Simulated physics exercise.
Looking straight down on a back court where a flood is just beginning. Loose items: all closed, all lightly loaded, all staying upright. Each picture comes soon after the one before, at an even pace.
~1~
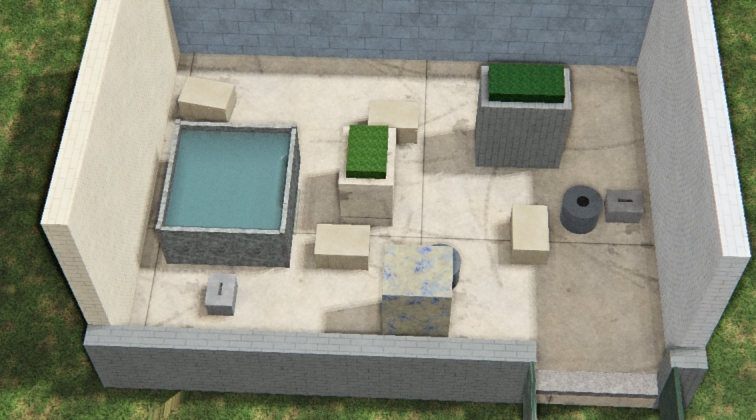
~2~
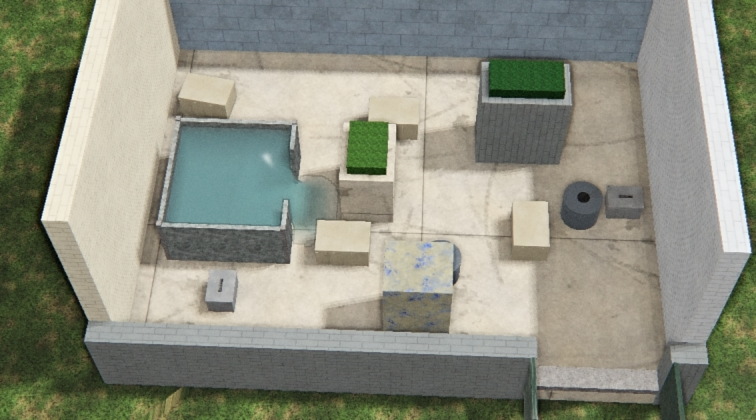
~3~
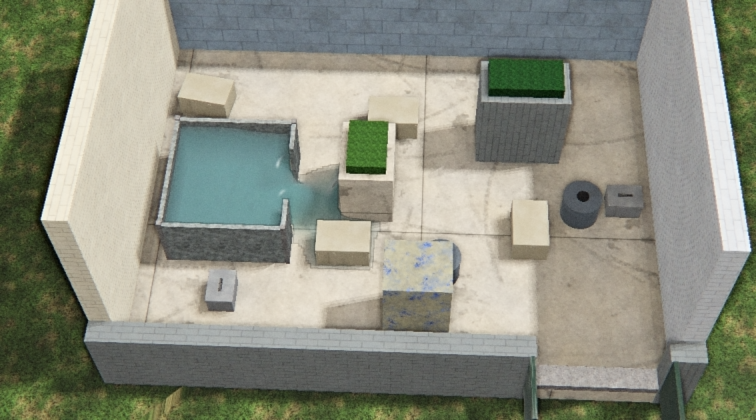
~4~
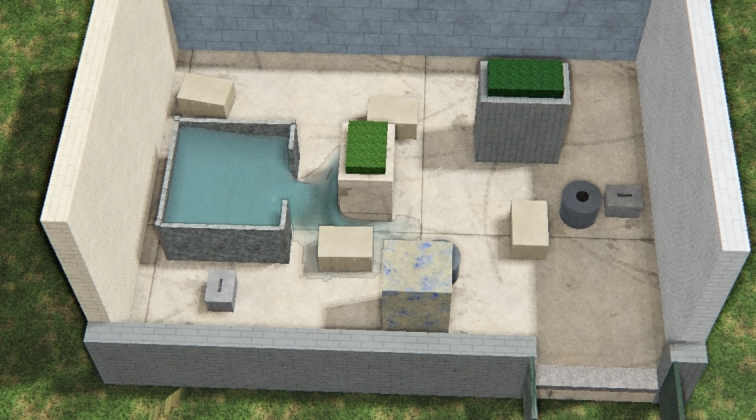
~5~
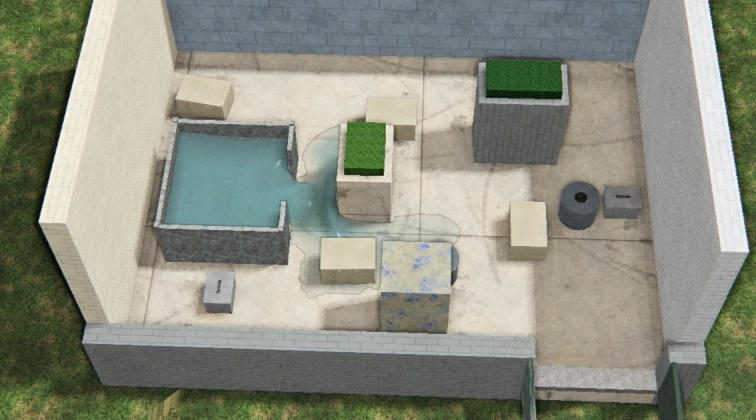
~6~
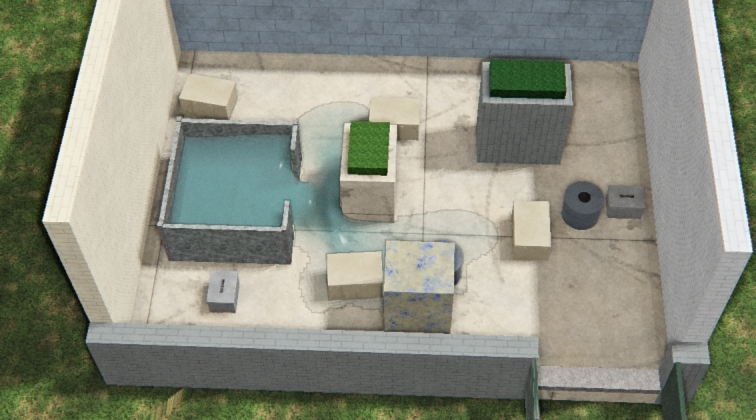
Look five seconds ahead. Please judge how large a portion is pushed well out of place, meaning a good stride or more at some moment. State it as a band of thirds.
Middle band.
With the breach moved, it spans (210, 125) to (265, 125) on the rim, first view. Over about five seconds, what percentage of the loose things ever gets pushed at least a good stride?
It comes out at roughly 10 per cent.
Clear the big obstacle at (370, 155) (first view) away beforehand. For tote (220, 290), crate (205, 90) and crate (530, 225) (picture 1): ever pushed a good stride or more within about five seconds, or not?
Fell short; fell short; went the distance.
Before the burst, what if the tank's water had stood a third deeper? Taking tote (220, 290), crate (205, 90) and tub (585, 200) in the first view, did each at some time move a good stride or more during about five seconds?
Fell short, went the distance, fell short.
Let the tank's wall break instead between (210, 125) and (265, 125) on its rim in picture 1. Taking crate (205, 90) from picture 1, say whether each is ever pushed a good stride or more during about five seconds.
My call: Pushed that far.
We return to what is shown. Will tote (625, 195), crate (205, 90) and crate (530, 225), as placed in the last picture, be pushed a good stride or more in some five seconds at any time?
In that order: No, swept aside, moved that far.
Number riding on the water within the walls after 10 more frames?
Total: 1.
A moment on, 1 of 8 are well off their spots; 0 afloat.
Next, 3 of 8 are well off their spots; 1 afloat.
Later, 3 of 8 are well off their spots; 3 afloat.
In the end, 4 of 8 are well off their spots, and 4 have been at some point; 3 afloat.
